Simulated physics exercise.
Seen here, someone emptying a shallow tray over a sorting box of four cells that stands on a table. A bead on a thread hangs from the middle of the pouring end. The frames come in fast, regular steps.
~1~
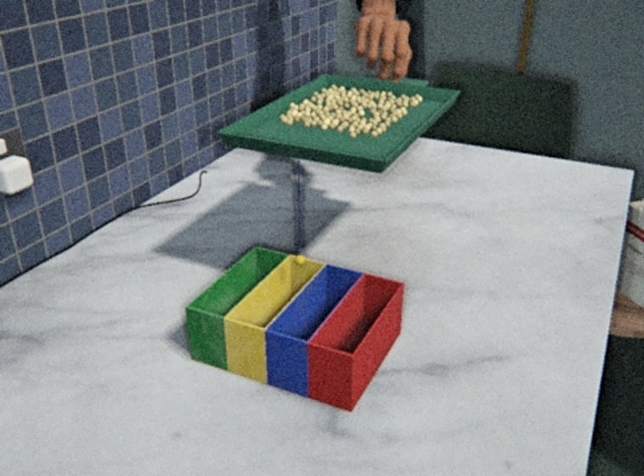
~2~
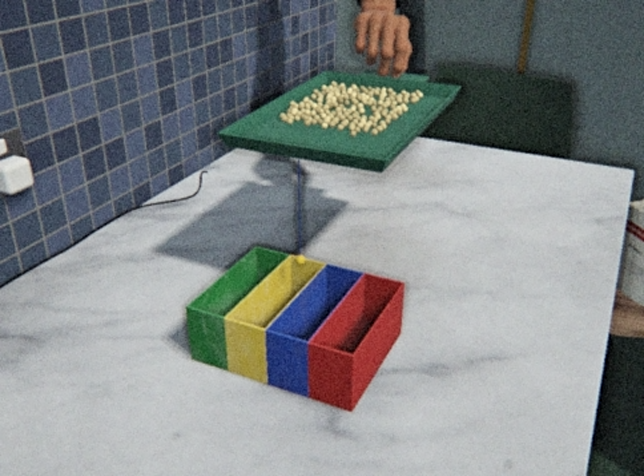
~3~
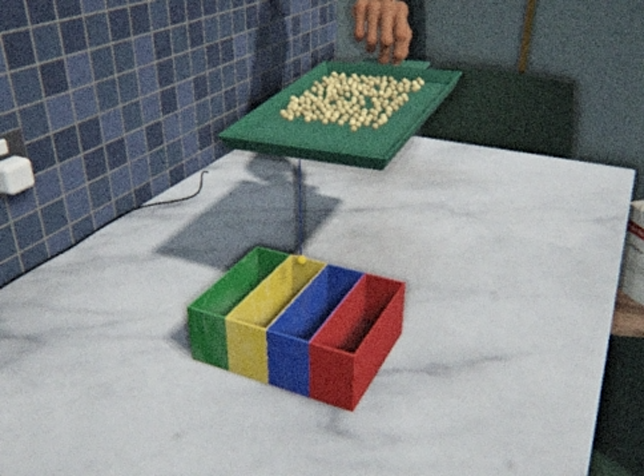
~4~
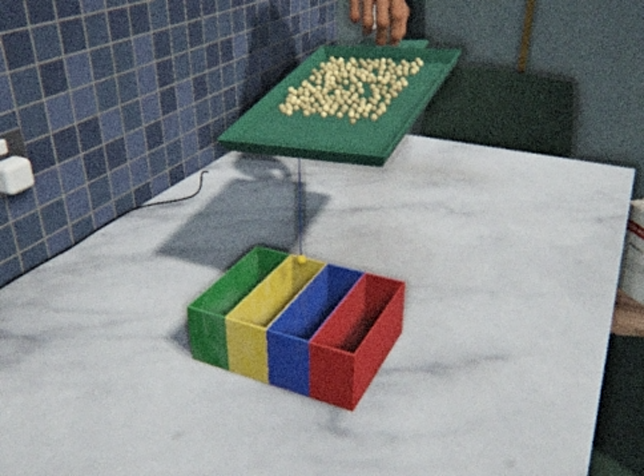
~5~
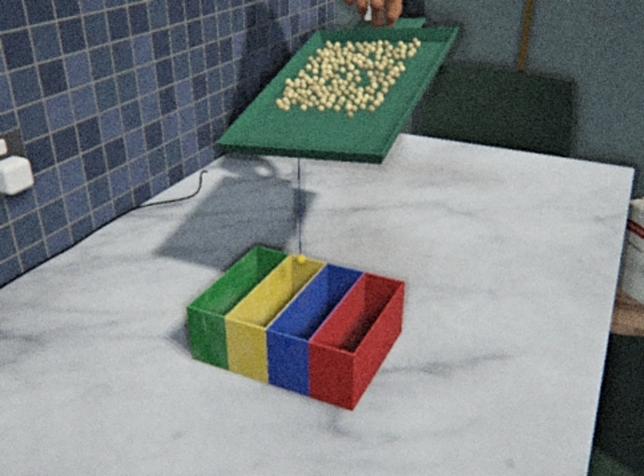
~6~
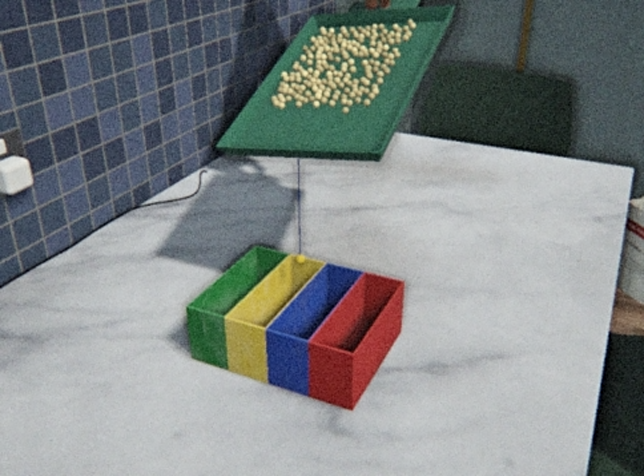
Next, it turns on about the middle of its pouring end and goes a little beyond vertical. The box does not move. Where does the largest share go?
The green cell gets the most.
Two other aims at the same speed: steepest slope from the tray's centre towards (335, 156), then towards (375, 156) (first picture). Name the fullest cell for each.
In turn: The cell in red; the cell in red.
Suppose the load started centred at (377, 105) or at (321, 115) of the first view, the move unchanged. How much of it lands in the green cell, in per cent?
About 20 and 30 per cent.
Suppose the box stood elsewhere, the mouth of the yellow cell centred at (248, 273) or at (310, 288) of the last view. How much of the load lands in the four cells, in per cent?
Near 90 % and 10 %.
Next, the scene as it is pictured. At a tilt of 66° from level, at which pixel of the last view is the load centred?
At about (232, 169).
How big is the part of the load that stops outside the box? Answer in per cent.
Close to 70 per cent.
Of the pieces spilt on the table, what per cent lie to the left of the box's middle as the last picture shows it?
Roughly 100 in a hundred.
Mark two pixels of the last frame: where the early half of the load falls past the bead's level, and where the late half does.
Early half (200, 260), late half (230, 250).
Soon after the last picture, tray tipped steeply; about half on the tray; a stray few in the green cell; about half falling or outside the box.
A little later, tray tipped past a quarter turn; a stray few on the tray; about a quarter in the green cell; a stray few in the yellow cell; about two thirds falling or outside the box.
Later still, tray tipped past a quarter turn; about a third in the green cell; a stray few in the yellow cell; about two thirds falling or outside the box.
At rest, tray tipped past a quarter turn; about a third in the green cell; a stray few in the yellow cell; none in the red cell; none in the blue cell; about two thirds outside the box.
